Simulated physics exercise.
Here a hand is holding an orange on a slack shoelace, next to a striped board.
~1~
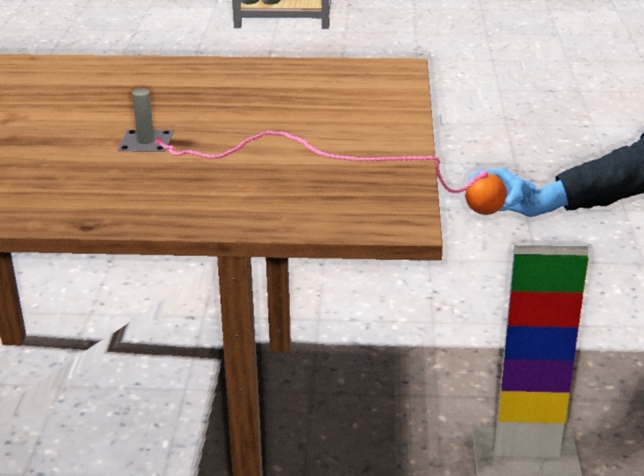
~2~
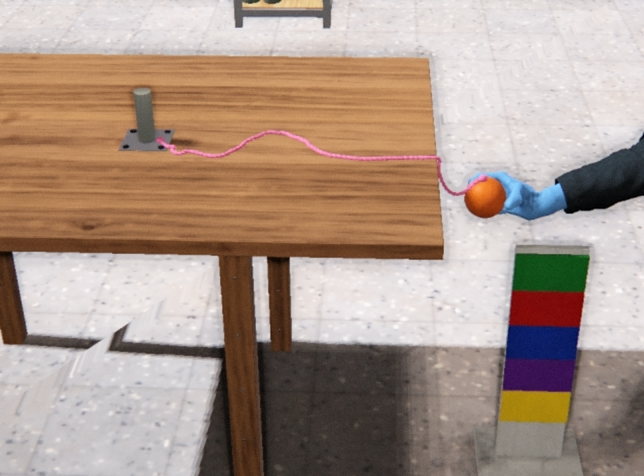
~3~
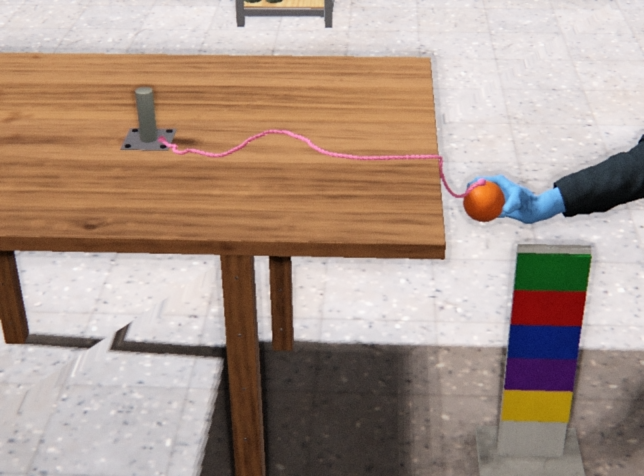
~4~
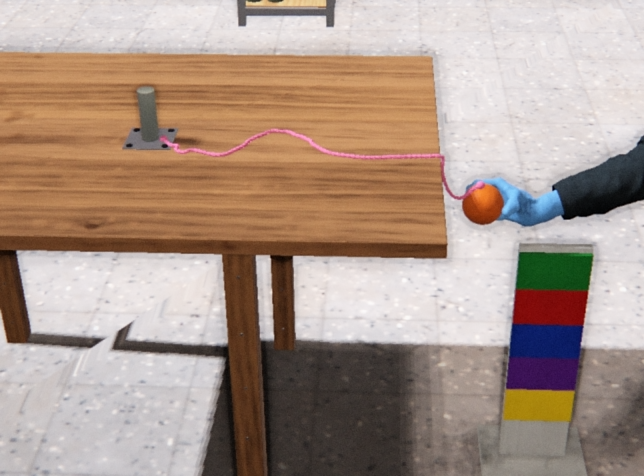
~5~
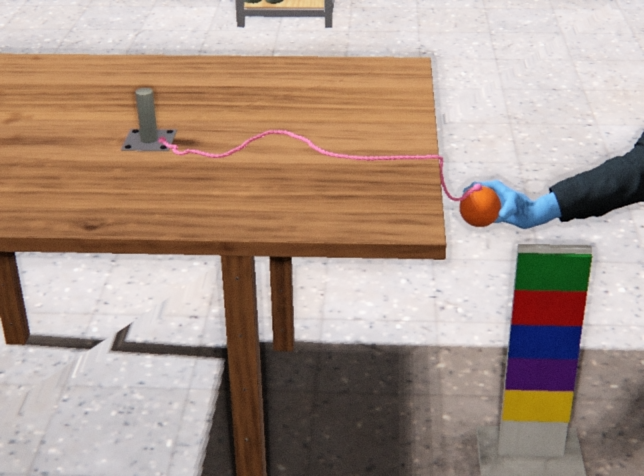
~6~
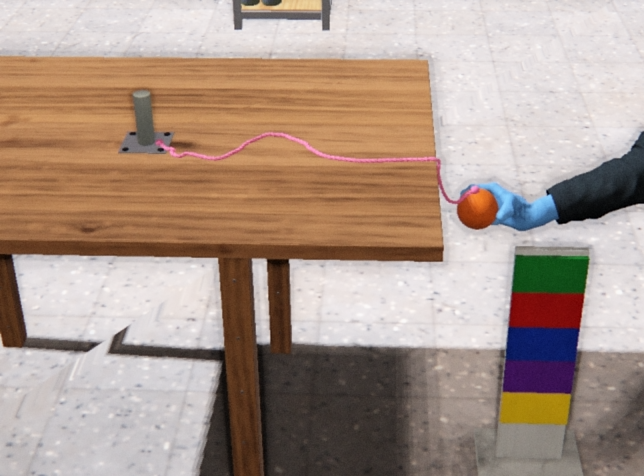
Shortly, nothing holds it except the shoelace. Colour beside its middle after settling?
Red.
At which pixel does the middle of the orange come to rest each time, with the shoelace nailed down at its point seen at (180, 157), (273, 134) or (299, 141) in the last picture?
Try one gives (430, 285), try two (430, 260), and try three (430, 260).
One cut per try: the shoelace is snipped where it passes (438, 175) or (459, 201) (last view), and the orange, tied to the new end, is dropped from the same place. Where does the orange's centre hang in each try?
Taking the tries in order, the answers are (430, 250) and (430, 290).
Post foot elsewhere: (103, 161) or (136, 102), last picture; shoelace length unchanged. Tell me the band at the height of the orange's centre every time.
Green; green.
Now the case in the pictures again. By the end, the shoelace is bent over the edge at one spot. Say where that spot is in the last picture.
Roughly (366, 161).
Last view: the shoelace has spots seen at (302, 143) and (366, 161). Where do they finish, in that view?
Near (358, 149) and (437, 160).
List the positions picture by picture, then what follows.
The first picture shows orange (486, 194); green (550, 275); red (546, 311); blue (541, 344); purple (538, 377); yellow (534, 408).
The second picture shows orange (485, 198); shoelace through (175, 153) (239, 148) (298, 138) (353, 158) (435, 162).
The third picture shows orange (484, 202).
The fourth picture shows orange (482, 204); shoelace through (179, 152) (242, 147) (302, 137) (357, 157) (439, 160).
The fifth picture shows orange (480, 207).
The sixth picture shows orange (477, 209); shoelace through (175, 155) (238, 151) (298, 140) (353, 160) (435, 163).
A little later, orange near (466, 306); level with red.
Next, orange near (398, 295); level with red.
Later still, orange near (440, 304); level with red.
When it is over, orange near (435, 304); level with red. The shoelace holds its middle at red.
